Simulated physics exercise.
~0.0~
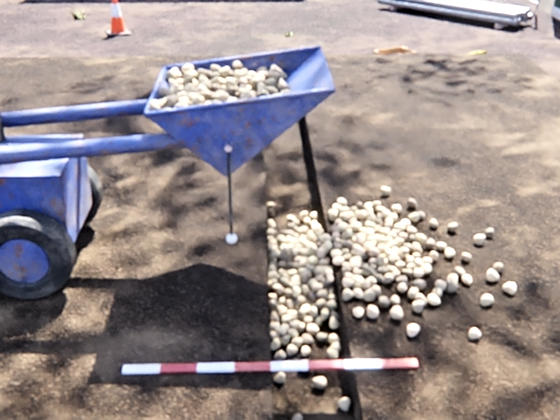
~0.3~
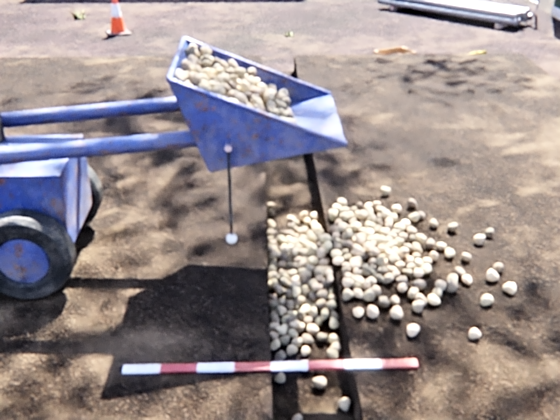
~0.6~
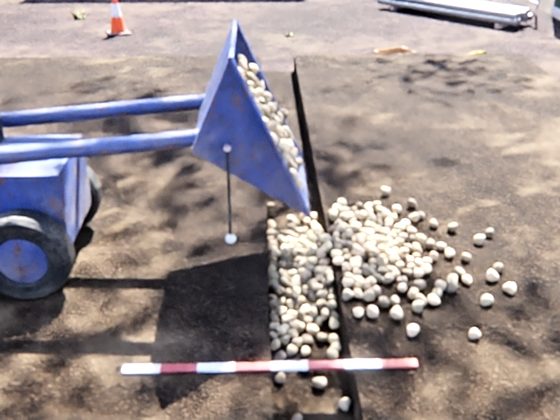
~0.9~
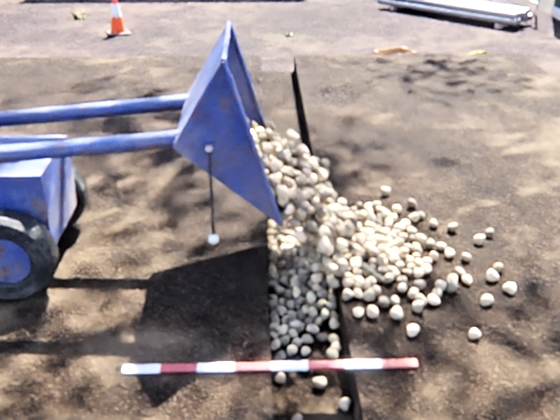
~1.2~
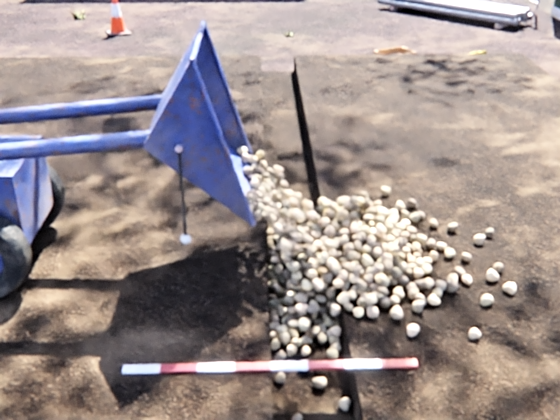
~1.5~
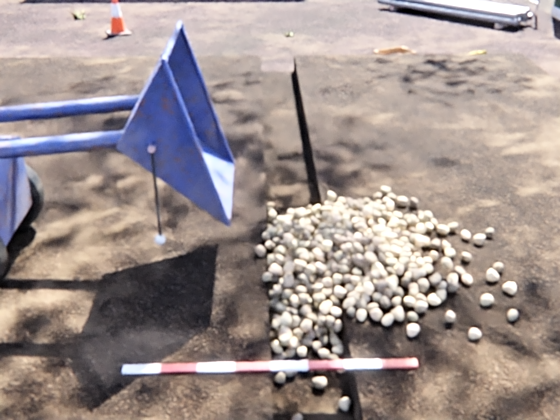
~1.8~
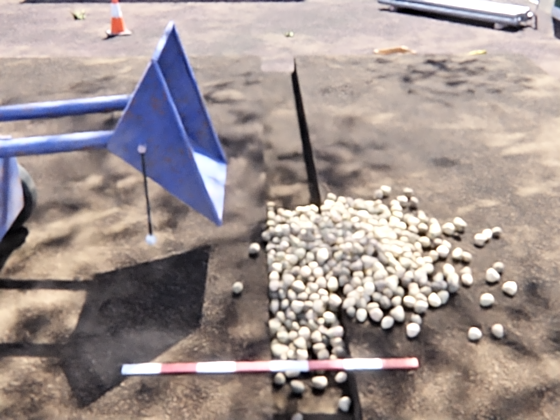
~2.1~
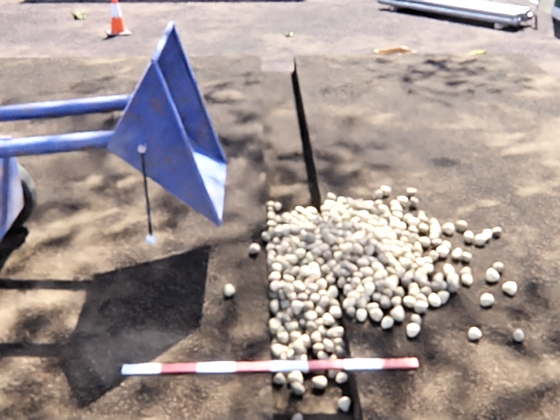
A blue loader bucket tips pale stones onto a heap across a trench, backing left until empty.
